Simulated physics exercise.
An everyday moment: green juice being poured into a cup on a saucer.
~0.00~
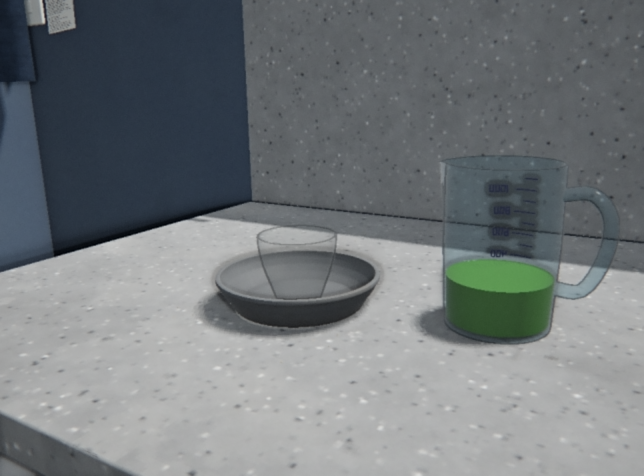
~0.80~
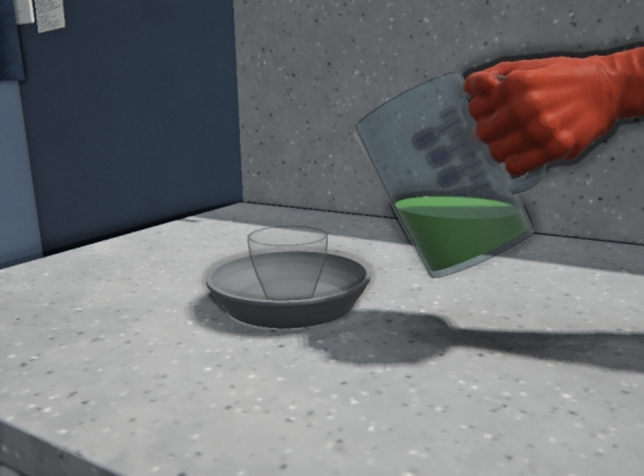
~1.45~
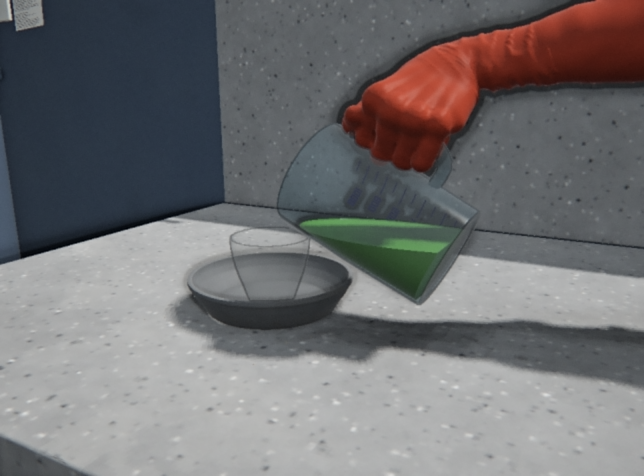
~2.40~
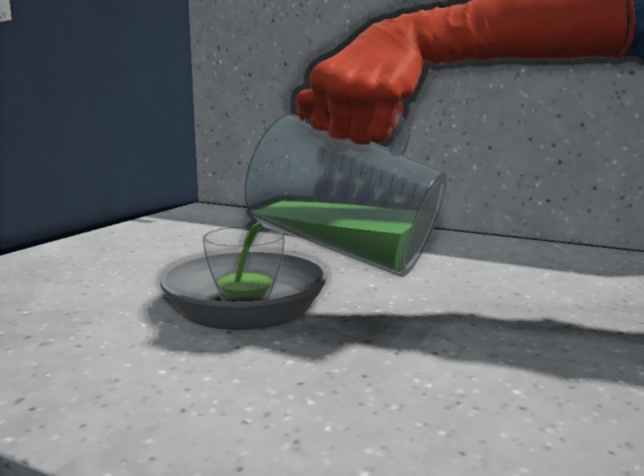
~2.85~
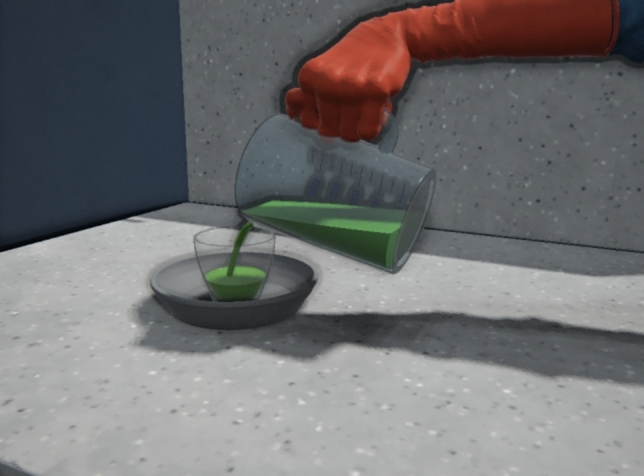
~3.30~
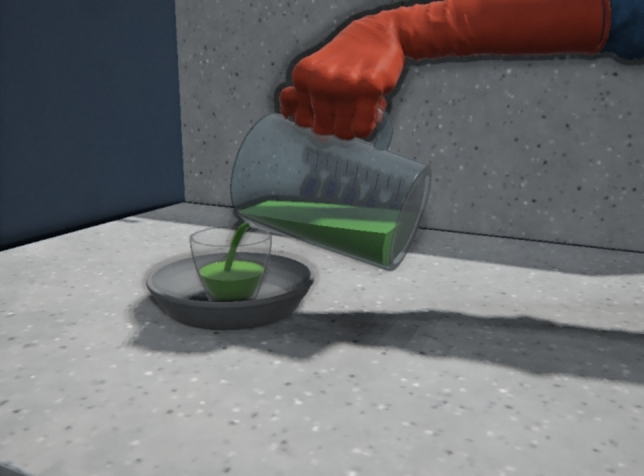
On a speckled grey countertop, a clear jug of green juice stands to the right of an empty glass cup on a dark saucer. A red-gloved hand lifts the jug, carries it left and tilts it over the cup. Green juice streams in, and the level in the cup rises gradually.
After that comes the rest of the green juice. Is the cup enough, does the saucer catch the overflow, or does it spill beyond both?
The saucer catches the overflow.
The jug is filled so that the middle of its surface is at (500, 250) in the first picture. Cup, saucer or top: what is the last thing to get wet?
Outcome: Overflow to saucer only.
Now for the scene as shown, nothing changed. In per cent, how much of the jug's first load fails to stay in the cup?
I make it 20 per cent.
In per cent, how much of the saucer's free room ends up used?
Estimate: Roughly 10 in a hundred.
After 6.0 s, the cup is about three quarters full; the saucer is dry.
After 8.1 s, the cup is full to the brim; the saucer is wet, with room to spare.
After 10.3 s, the cup is full to the brim; the saucer is wet, with room to spare.
